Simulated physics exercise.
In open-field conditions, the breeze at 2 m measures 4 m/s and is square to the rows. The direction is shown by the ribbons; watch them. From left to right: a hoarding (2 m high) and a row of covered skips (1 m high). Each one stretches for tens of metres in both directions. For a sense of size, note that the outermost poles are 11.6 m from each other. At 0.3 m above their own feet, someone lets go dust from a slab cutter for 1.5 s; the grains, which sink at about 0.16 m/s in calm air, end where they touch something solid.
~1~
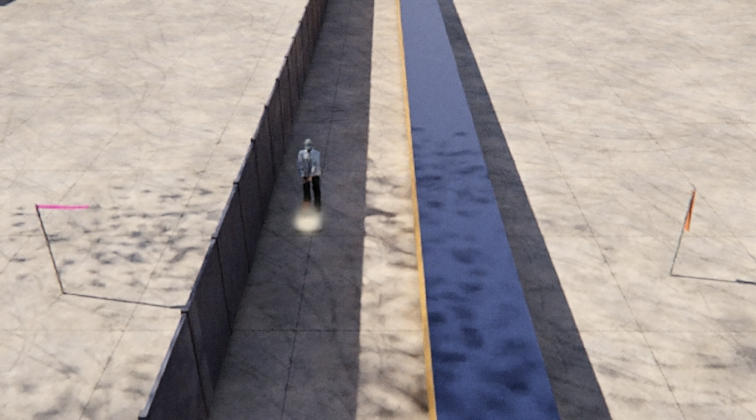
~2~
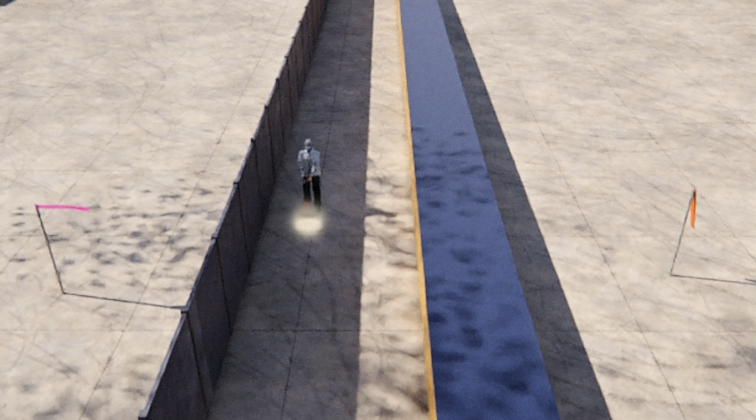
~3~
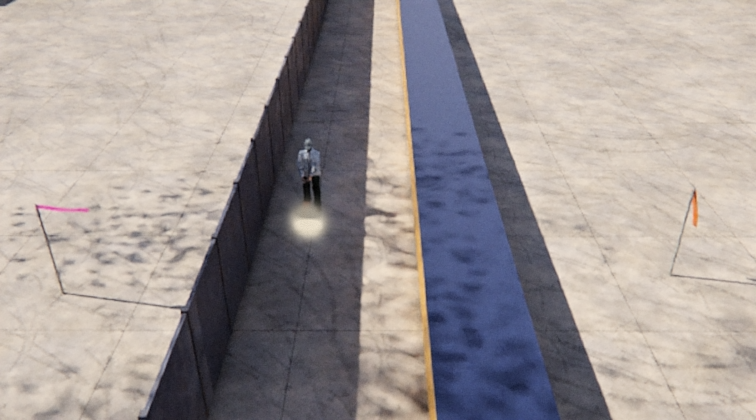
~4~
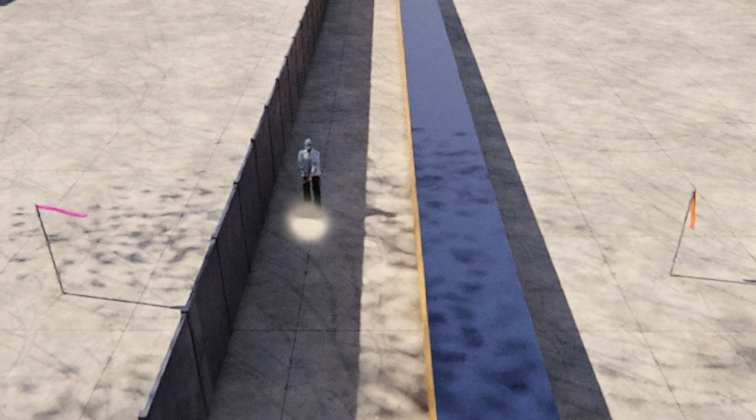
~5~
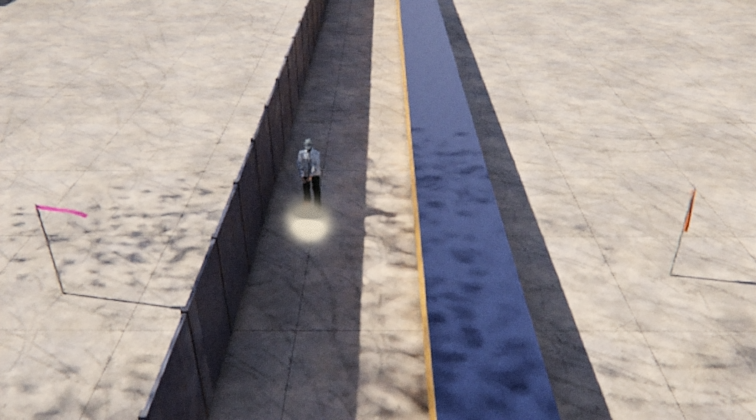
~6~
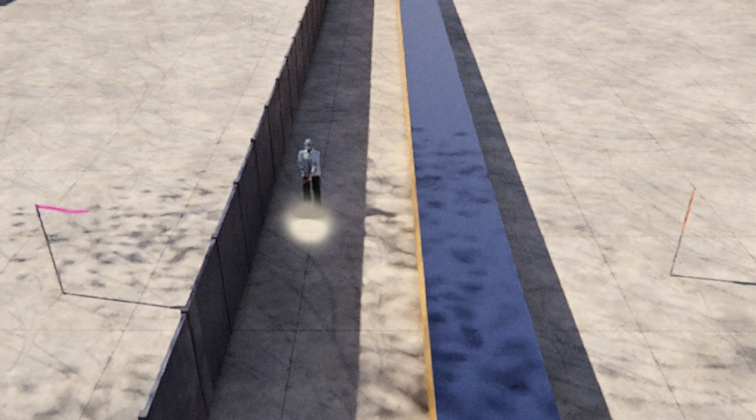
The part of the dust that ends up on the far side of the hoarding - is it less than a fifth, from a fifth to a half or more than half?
It is under a fifth.
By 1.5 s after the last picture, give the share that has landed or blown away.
It comes to around 45 per cent.
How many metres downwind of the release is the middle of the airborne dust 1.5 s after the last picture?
Roughly 0.0 m.
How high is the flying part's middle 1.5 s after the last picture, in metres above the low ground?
About 0.2 m high.
Then, 1.5 s after the last picture, 47 % is no longer flying here, and 0 % is beyond the hoarding; the middle of what still flies is 0.2 m above the low ground, near (309, 222).
Then, 3.0 s after the last picture, 72 % is no longer flying here, and 0 % is beyond the hoarding; the middle of what still flies is 0.3 m above the low ground, near (309, 216).
Then, 6.9 s after the last picture, 89 % is no longer flying here, and 0 % is beyond the hoarding; the middle of what still flies is 0.9 m above the low ground, near (296, 191).
Then, 19.0 s after the last picture, 97 % is no longer flying here, and 0 % is beyond the hoarding.
Then, 44.0 s after the last picture, 100 % is no longer flying here, and 0 % is beyond the hoarding.
